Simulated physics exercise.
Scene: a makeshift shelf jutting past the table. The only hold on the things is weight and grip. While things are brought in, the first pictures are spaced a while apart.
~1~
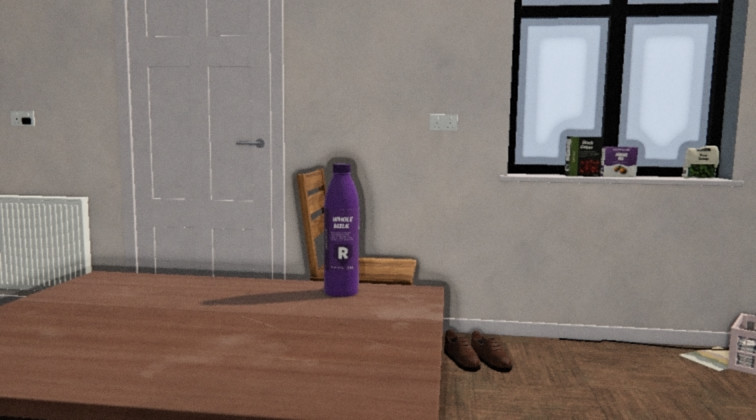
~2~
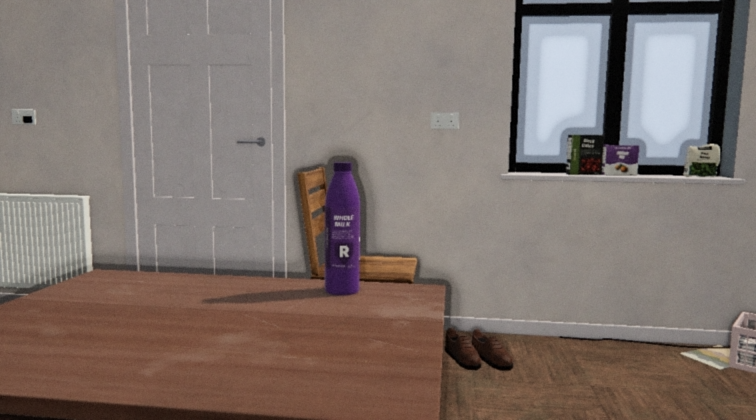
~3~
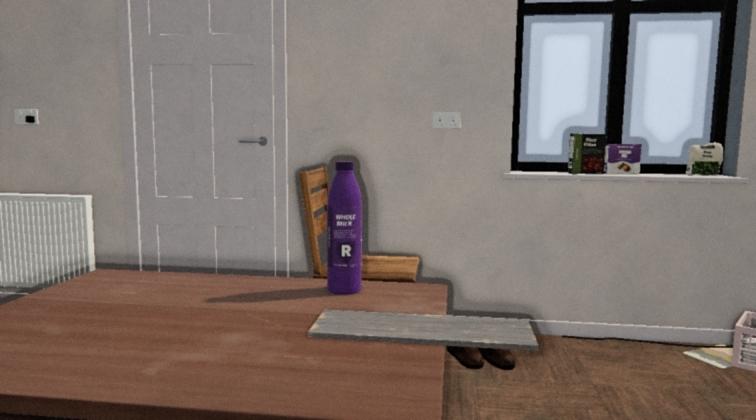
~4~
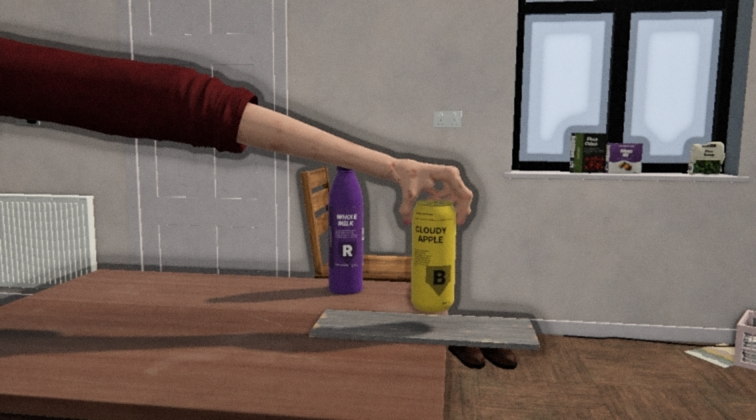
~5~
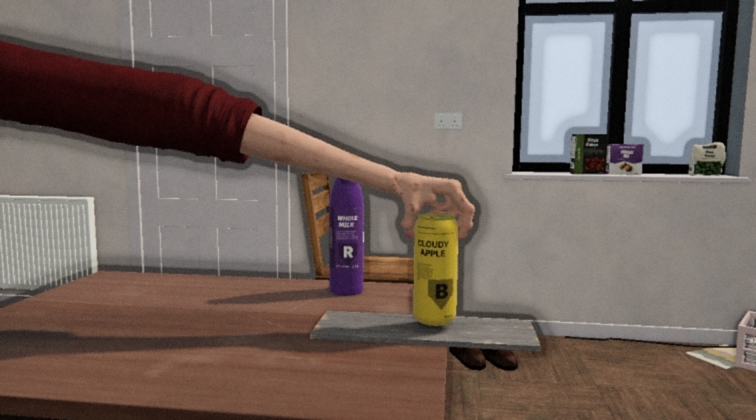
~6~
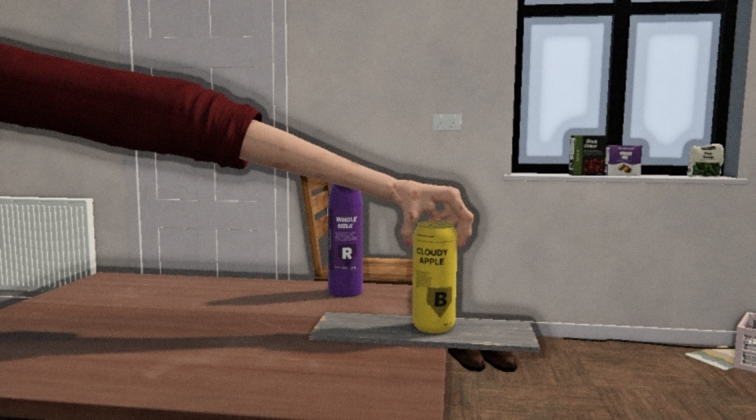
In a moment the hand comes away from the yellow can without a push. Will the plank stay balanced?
Most likely the setup will stay stable.
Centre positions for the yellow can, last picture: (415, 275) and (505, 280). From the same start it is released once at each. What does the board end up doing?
It remains balanced the first time and falls the second time.
Then, 0.30 s after the last picture, nothing has stirred.
Then, 0.70 s after the last picture, yellow can resting near (434, 277).
At rest, all 3 in place. Seen from the same camera at the end, yellow can near (434, 277). The board stays on the table.
